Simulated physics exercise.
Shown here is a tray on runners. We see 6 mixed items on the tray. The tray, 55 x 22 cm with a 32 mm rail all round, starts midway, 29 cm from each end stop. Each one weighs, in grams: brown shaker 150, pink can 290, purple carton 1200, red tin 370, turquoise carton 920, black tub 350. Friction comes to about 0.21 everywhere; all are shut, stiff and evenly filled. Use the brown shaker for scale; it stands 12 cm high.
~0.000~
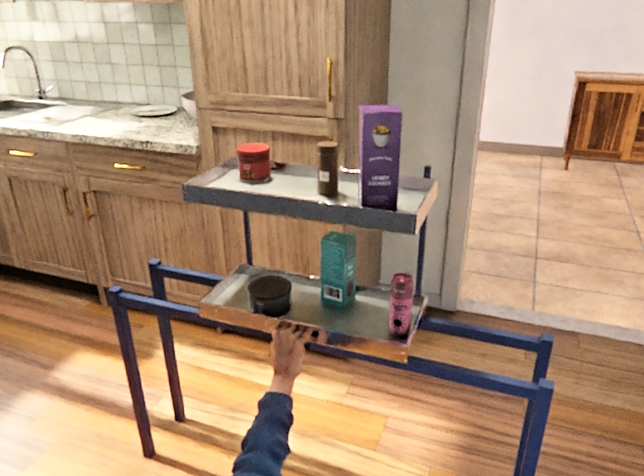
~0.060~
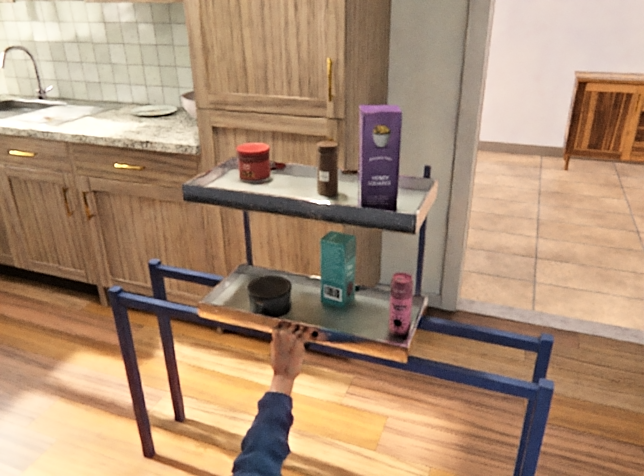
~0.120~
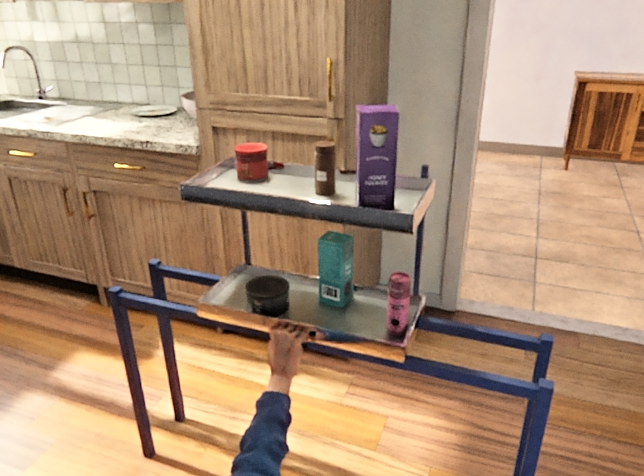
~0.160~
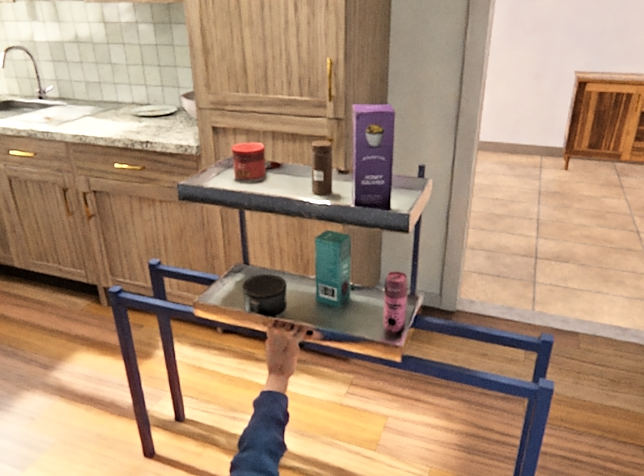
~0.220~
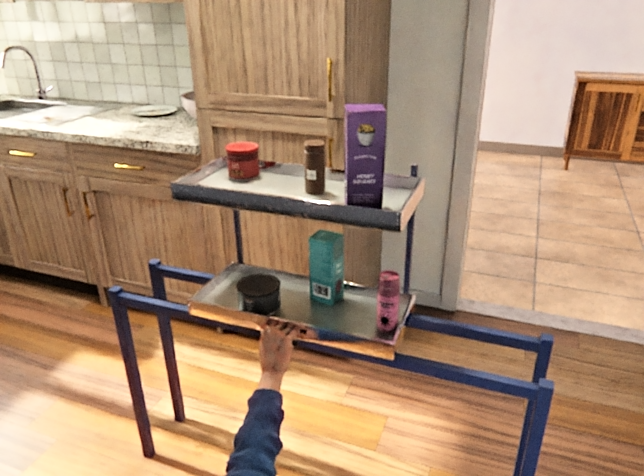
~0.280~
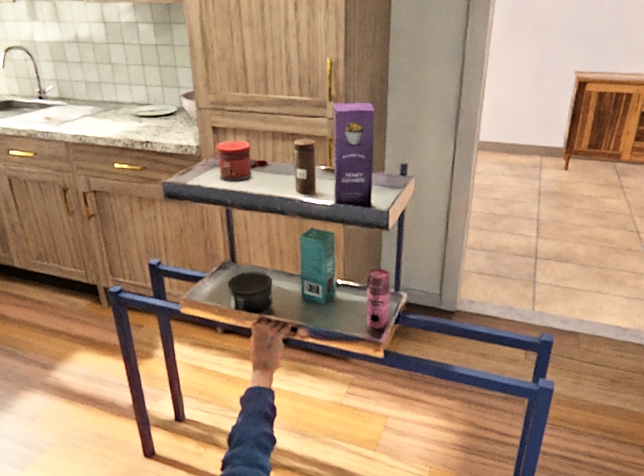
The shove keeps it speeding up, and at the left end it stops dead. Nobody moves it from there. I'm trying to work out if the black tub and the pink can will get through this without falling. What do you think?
I think the black tub stays standing, the pink can stays standing.
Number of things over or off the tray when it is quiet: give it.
Altogether, 0.
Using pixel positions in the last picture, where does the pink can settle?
It ends near (209, 269).
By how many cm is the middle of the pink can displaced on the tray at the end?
About 25 cm.
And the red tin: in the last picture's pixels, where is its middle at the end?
You'll see it about at (147, 151) in the last picture.
After 0.68 s, tray has slid 29 cm left; pink can moved 9 cm near (261, 278); black tub moved 9 cm near (152, 273); turquoise carton moved 9 cm.
After 0.88 s, tray has slid 29 cm left; pink can moved 21 cm near (221, 271); black tub moved 11 cm near (148, 273); purple carton moved 21 cm.
In the end (1.4 s), not toppled but over 5 cm from the start, brown shaker, pink can, purple carton, turquoise carton and black tub; the last one under 5 cm from the start. In the last view, black tub near (148, 273), pink can near (209, 269).
